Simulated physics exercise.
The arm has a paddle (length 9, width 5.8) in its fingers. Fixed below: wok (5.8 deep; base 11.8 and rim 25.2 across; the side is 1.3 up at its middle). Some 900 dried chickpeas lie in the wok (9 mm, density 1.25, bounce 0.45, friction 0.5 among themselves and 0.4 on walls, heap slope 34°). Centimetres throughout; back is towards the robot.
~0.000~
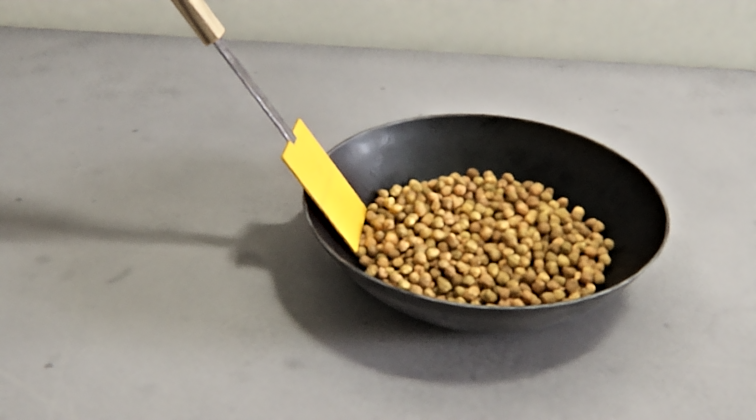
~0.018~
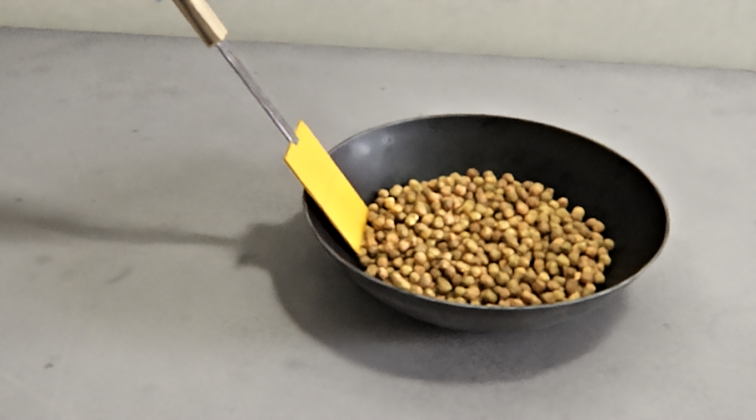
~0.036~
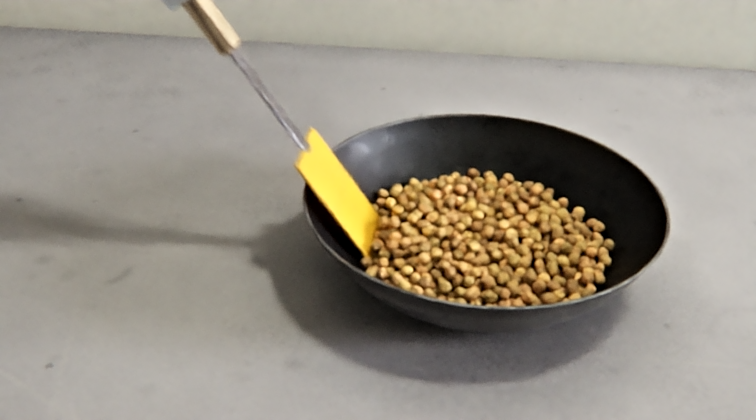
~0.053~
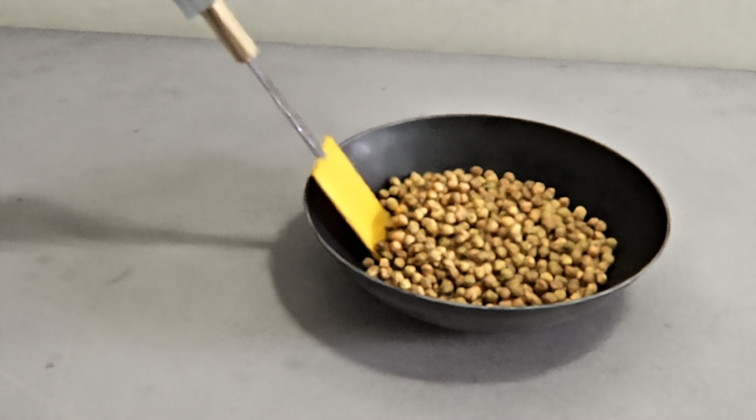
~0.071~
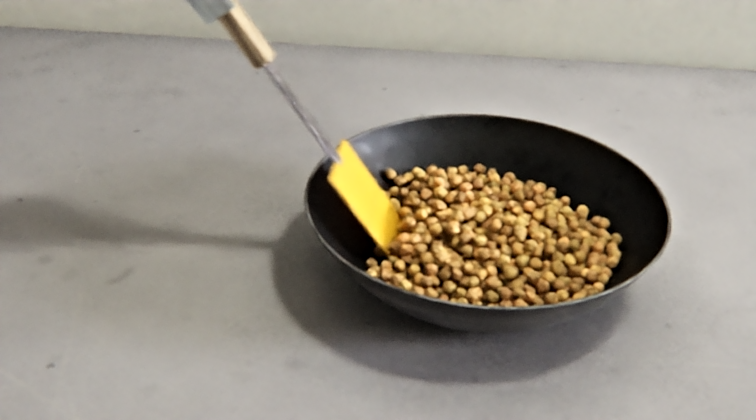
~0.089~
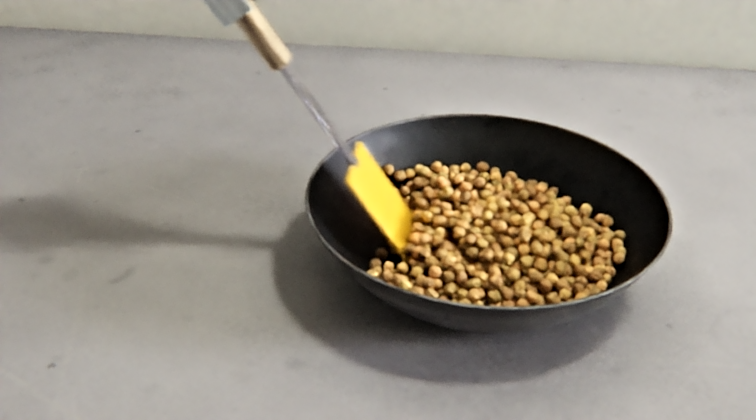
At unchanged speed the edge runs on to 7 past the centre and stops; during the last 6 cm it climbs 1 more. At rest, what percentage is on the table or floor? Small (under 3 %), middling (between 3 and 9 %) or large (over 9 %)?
On the table or floor the share is small, under 3 %.
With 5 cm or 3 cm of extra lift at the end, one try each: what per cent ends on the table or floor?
About 5 and 0 per cent.
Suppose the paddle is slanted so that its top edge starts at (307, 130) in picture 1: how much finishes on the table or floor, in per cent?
Some 0 per cent.
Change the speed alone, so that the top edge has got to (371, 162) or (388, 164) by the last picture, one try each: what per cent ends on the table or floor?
Some 5 and 5 per cent.
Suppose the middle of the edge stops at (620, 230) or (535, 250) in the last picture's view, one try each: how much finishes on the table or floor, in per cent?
About 20 and 0 per cent.
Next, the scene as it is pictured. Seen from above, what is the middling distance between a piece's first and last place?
Roughly 3 cm.
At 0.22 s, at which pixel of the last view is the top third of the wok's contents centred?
Near (567, 230).
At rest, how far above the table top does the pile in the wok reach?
Some 7.0 cm.
After 0.16 s, sloping 56°, highest piece 5 above the table; 900 in the wok.
After 0.22 s, sloping 56°, highest piece 6 above the table; 900 in the wok.
After 0.45 s, sloping 56°, highest piece 6 above the table; 887 in the wok, 11 on the table or floor, 2 on the blade or in flight.
After 1.50 s, sloping 56°, highest piece 6 above the table; 887 in the wok, 13 on the table or floor.
At rest, 887 in the wok, 13 on the table or floor. That is 1 % on the table or floor.
